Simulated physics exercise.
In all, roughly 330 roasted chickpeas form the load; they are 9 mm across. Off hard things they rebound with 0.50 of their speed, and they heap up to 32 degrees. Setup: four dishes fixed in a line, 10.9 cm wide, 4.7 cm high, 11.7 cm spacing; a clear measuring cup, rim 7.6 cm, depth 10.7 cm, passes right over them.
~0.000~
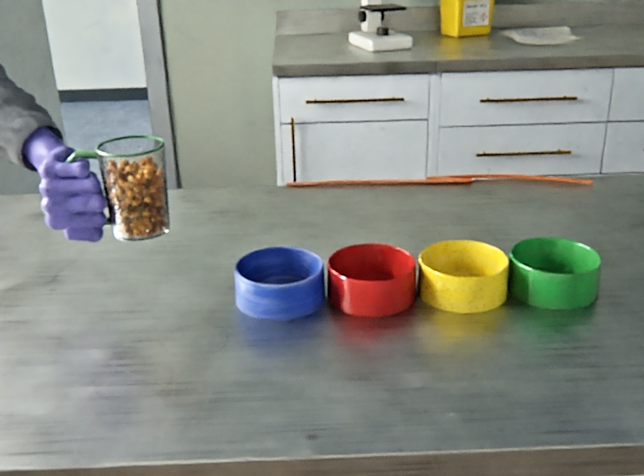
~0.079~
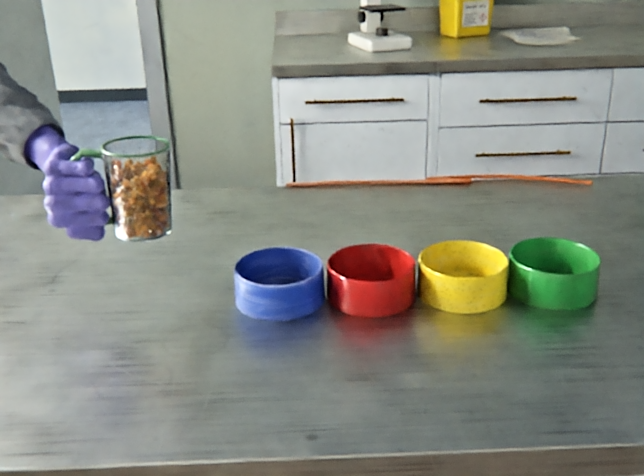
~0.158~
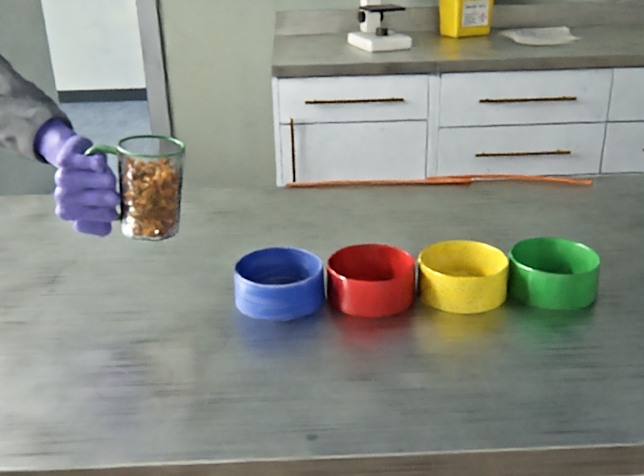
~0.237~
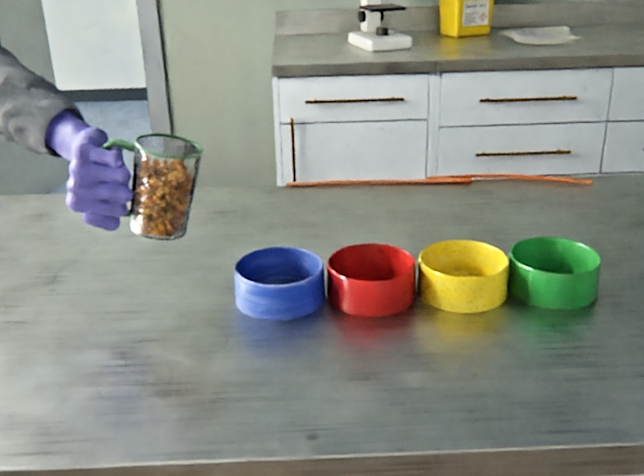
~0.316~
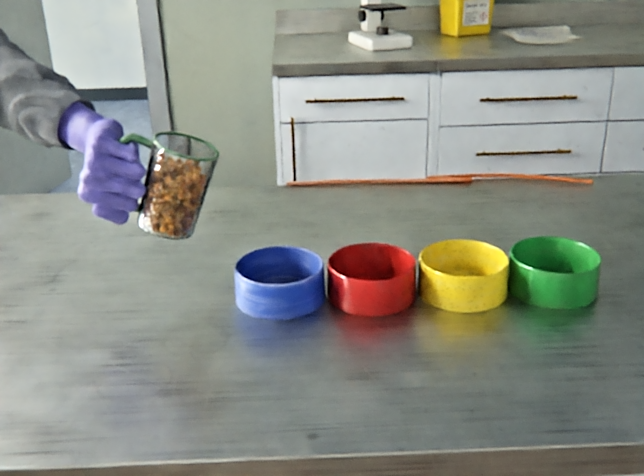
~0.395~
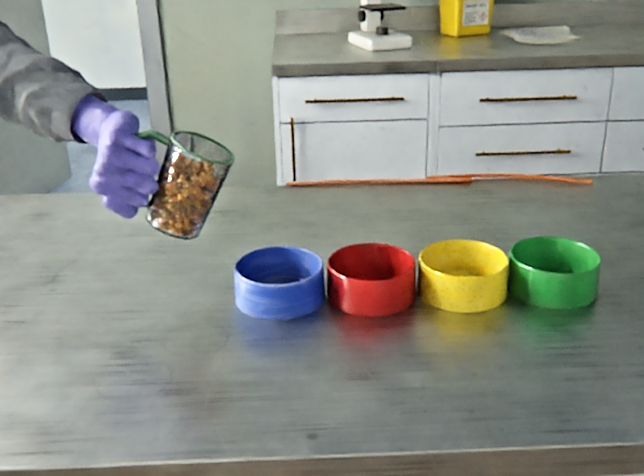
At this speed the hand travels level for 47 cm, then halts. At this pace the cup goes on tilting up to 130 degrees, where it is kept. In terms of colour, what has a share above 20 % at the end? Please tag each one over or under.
Red - under; blue - under; green - under; yellow - over; counter - under.
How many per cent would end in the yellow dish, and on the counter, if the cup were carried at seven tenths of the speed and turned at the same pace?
Yellow: 0; counter: 0.
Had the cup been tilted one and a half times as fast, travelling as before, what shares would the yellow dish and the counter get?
Then: Yellow 0, counter 0.
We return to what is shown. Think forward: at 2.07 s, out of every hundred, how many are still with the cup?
Around 0 in a hundred.
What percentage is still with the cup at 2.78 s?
About 0 percent of the load.
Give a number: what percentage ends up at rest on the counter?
Around 5 percent, I'd guess.
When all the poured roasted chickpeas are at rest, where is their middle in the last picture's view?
Close to pixel (465, 276).
After 1.40 s, tilt 102 degrees; cup holds 100 %.
Then, at 2.07 s, tilt 130 degrees; cup holds 0 %, red 5 %, yellow 90 %.
Then, at 2.78 s, tilt 130 degrees; cup holds 0 %, red 5 %, yellow 90 %.
In the end, at 3.1 s, red 5 %, blue 0 %, green 0 %, yellow 90 %, counter 5 %.
